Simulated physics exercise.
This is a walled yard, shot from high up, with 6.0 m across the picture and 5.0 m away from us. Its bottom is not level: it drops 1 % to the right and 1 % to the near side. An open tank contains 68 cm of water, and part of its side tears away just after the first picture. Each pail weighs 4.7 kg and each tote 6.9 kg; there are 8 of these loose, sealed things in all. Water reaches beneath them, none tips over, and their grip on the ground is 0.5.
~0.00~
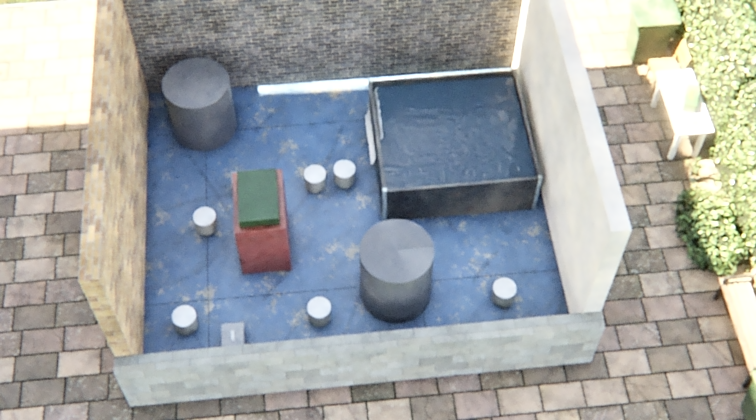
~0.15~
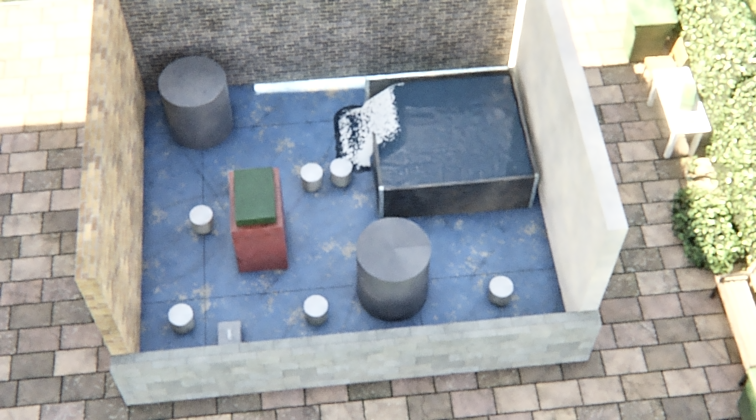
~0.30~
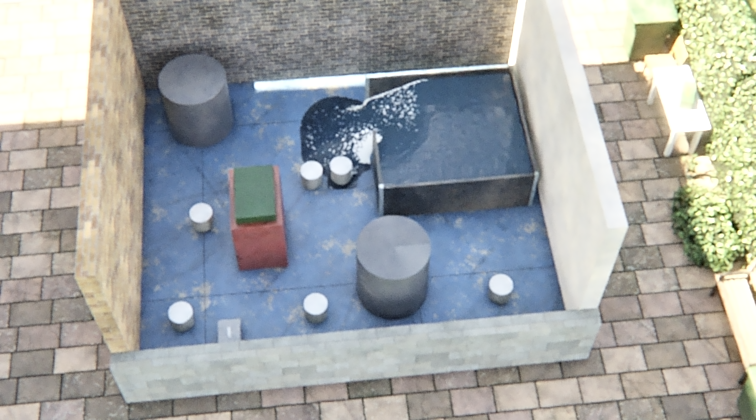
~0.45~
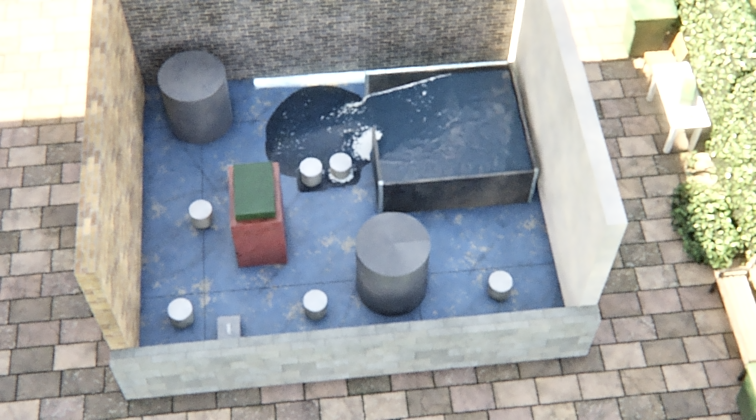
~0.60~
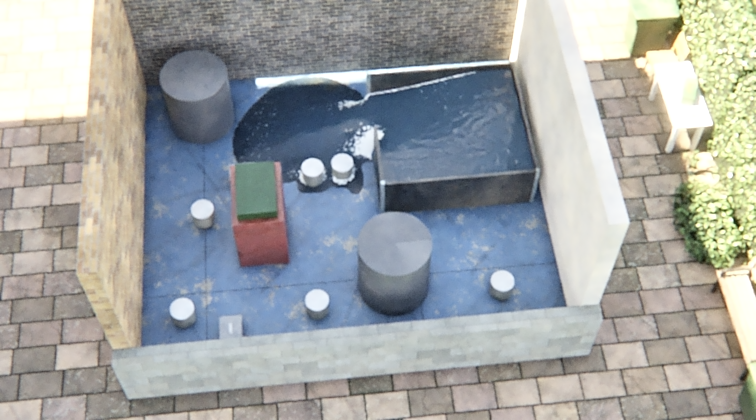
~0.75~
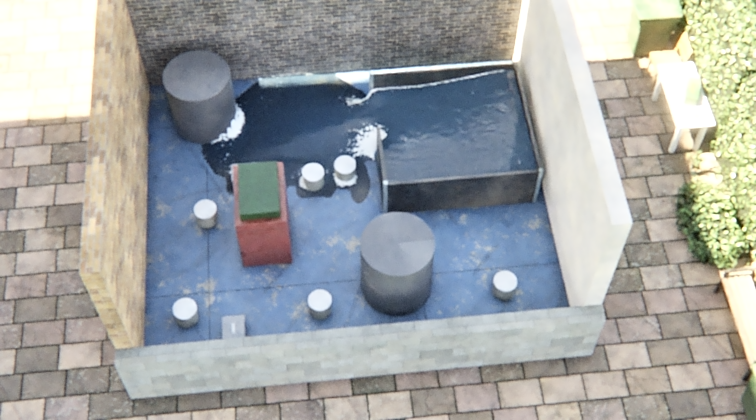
Water pouring from the torn side of a dark tank, spreading left across a blue walled yard around pale pails and a grey drum.
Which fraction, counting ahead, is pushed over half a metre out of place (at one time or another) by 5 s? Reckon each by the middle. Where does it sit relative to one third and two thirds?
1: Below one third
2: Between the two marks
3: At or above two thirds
(3) At or above two thirds.
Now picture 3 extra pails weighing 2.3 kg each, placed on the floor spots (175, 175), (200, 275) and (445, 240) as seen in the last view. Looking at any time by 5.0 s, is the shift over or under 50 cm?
Respectively: Tops it; tops it; doesn't reach it.
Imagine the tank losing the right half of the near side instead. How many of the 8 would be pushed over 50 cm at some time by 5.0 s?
Count: 4.
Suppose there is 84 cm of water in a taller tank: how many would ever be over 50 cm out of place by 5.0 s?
Then it comes to 6.
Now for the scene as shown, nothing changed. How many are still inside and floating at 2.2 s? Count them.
1.
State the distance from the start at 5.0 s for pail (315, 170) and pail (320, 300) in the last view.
Taking them in turn, I get 150 cm for the first and 80 cm for the second.
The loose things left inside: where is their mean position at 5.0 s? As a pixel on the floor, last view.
It works out to somewhere near (377, 275) on the floor.
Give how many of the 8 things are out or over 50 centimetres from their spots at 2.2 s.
I get 2.
After 1.1 s 0 of 8 are over 50 cm from their spots; 0 afloat.
After 2.2 s 2 of 8 are over 50 cm from their spots; 1 afloat.
After 3.5 s 5 of 8 are over 50 cm from their spots; 2 afloat.
After 5.0 s 6 of 8 are over 50 cm from their spots, and 6 have been at some point; 5 afloat.
